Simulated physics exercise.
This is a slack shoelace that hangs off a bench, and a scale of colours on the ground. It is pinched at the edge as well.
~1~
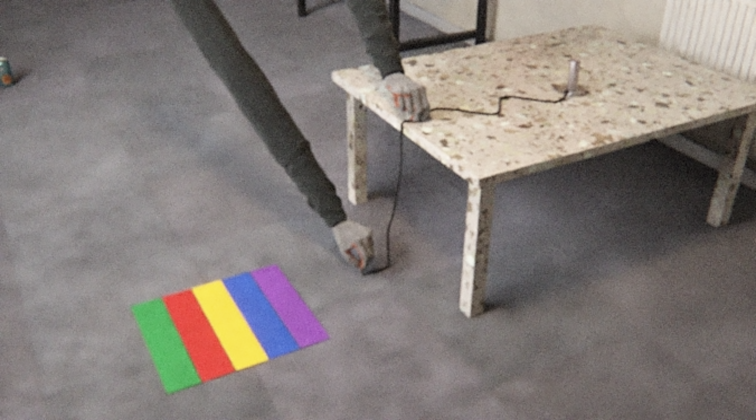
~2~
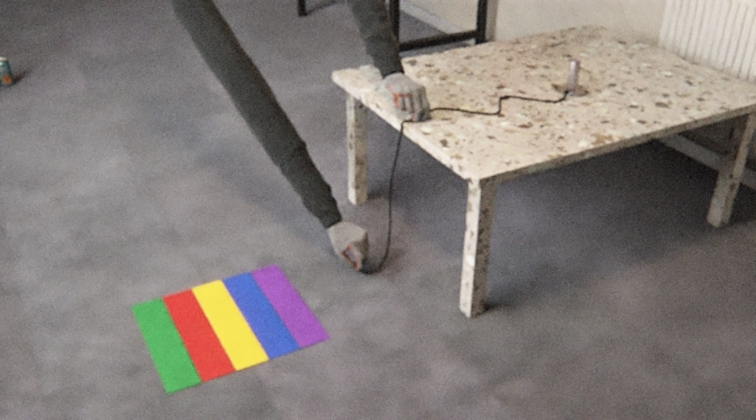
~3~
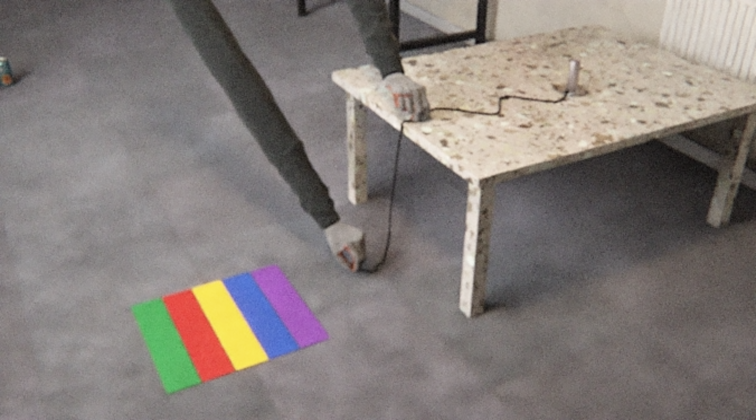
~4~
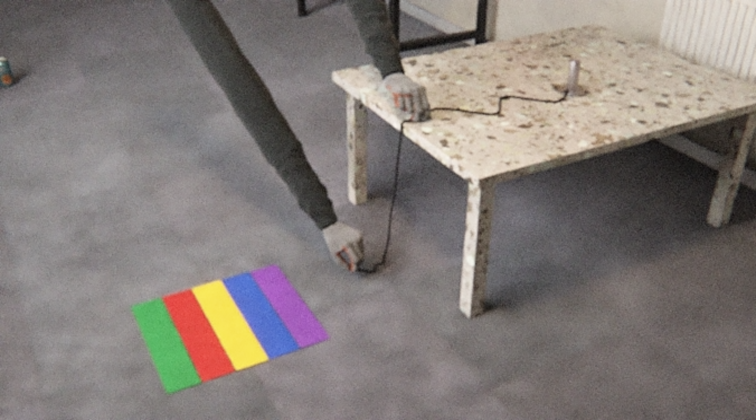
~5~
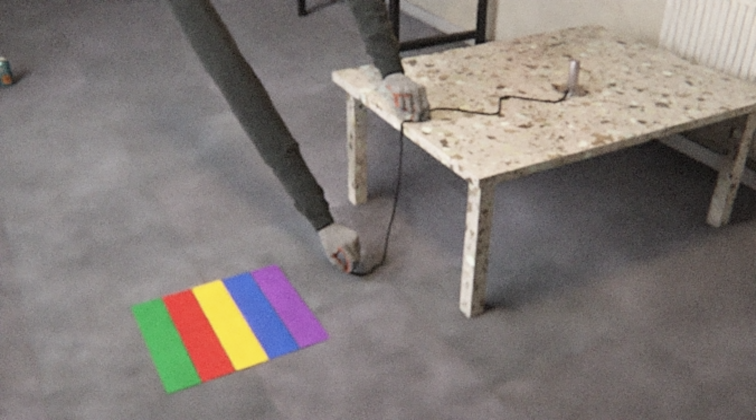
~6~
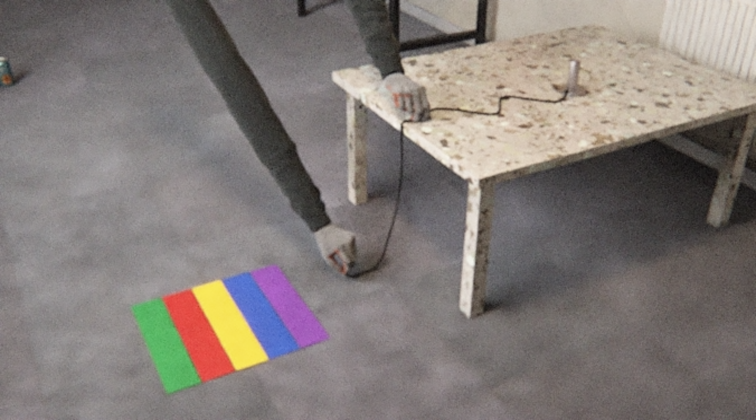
The clip shows one hand pinching a dark cord at the edge of a speckled bench while the other holds its hanging end near the floor, moving it slightly left beside a mat of five coloured stripes.
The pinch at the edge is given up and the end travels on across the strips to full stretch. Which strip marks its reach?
The end stops over the red strip.
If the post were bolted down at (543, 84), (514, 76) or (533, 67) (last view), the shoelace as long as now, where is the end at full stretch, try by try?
In that order: (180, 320), (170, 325) and (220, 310).
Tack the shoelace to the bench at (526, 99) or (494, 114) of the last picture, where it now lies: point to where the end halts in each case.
Near (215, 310) and (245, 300).
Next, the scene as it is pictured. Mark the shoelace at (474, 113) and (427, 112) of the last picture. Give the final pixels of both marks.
Near (437, 118) and (392, 137).
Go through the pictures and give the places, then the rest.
End (360, 266); purple (306, 328); blue (275, 338); yellow (244, 349); red (211, 360); green (177, 371), in the first picture.
End (356, 267); shoelace through (556, 102) (500, 103) (454, 110) (401, 129) (390, 192) (387, 251), in the second picture.
End (353, 268), in the third picture.
End (351, 269); shoelace through (556, 102) (500, 103) (454, 110) (401, 129) (395, 191) (386, 252), in the fourth picture.
End (347, 270), in the fifth picture.
End (343, 271); shoelace through (556, 102) (500, 103) (454, 110) (401, 129) (400, 190) (385, 251), in the sixth picture.
Early on, end near (261, 296); over blue.
Midway, end near (221, 308); over yellow.
At the end of the slack, end near (196, 316); over red. It gets as far as the red strip.
